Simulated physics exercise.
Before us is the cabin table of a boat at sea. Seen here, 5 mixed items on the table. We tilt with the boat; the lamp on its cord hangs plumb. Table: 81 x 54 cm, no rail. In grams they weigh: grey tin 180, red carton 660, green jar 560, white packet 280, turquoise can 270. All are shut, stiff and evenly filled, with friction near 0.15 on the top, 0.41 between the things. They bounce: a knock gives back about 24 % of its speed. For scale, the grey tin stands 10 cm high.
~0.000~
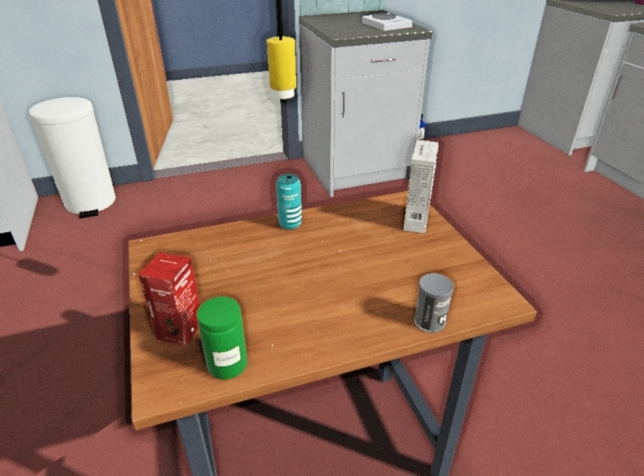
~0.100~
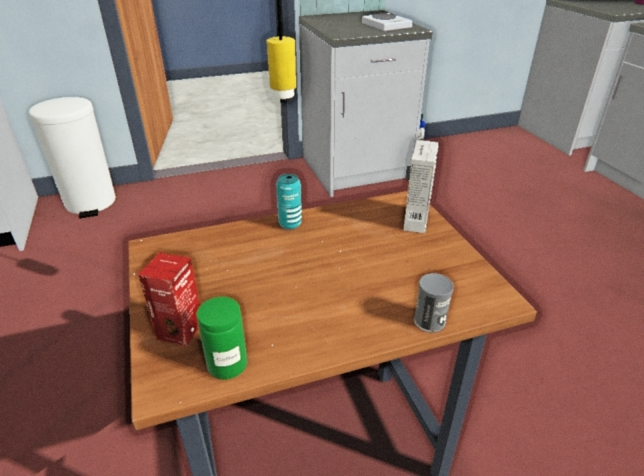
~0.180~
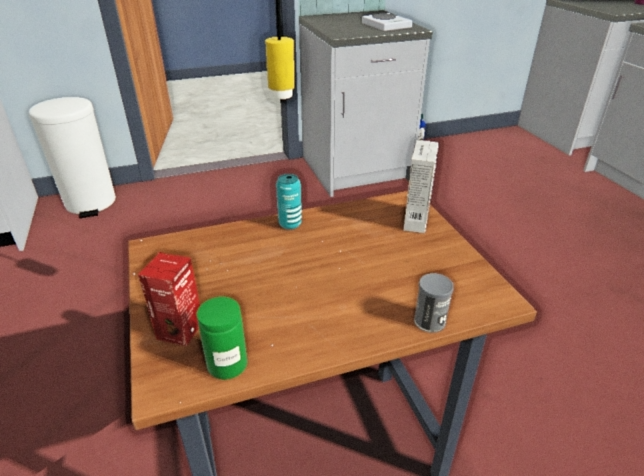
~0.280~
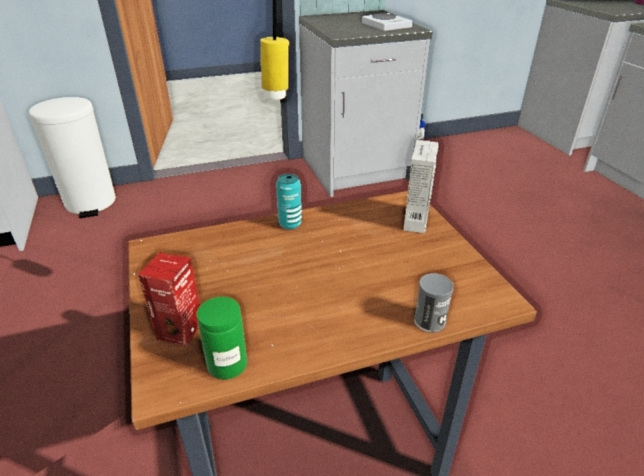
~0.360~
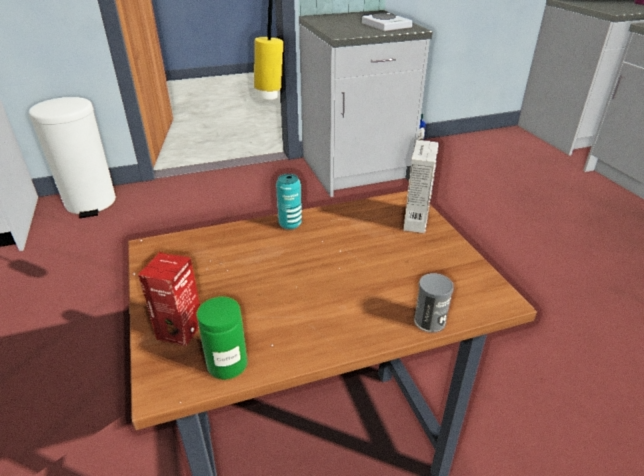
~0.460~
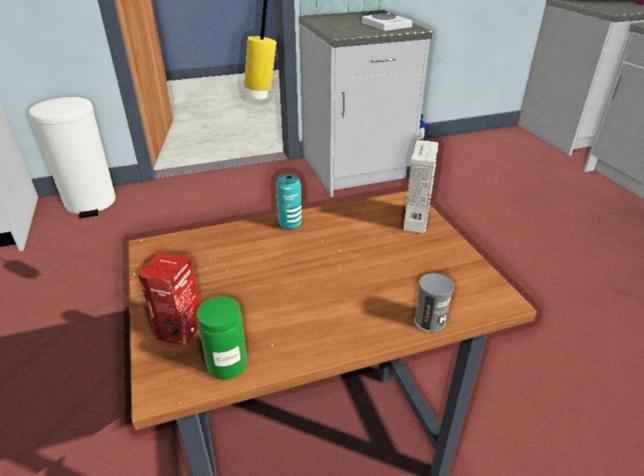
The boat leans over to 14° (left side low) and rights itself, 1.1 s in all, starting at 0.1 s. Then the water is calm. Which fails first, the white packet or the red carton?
The second of the two, the red carton.
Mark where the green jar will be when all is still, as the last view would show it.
Around (152, 356).
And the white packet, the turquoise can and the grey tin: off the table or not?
The white packet ends on the table; the turquoise can is still on the table; the grey tin ends on the table.
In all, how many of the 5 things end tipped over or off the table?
That comes to 1.
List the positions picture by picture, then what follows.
Boat level; white packet (421, 187); red carton (173, 300), in the first frame.
Boat level; turquoise can (289, 203); grey tin (433, 303), in the second frame.
Floor tilted 1°, left side down; green jar (223, 339); turquoise can (289, 203), in the third frame.
Floor tilted 3°, left side down; grey tin (433, 303); green jar (223, 339), in the fourth frame.
Floor tilted 6°, left side down; turquoise can (289, 202); grey tin (433, 303), in the fifth frame.
Floor tilted 10°, left side down; white packet (421, 187); red carton (173, 300), in the sixth frame.
Around 0.86 s, floor tilted 10°, left side down; white packet shifted 6 cm near (399, 191); red carton shifted 6 cm near (140, 307); turquoise can shifted 6 cm.
Around 1.16 s, boat level; red carton now off the table; white packet shifted 13 cm near (375, 195); turquoise can shifted 12 cm.
Around 1.56 s, boat level; white packet shifted 13 cm near (375, 195); turquoise can shifted 13 cm; green jar shifted 13 cm.
Finally (1.7 s), off the table, red carton; not toppled but over 5 cm from the start, grey tin, green jar, white packet and turquoise can. Final places as that camera would see them, white packet near (375, 195). White packet was never lost; red carton went at 1.00 s.
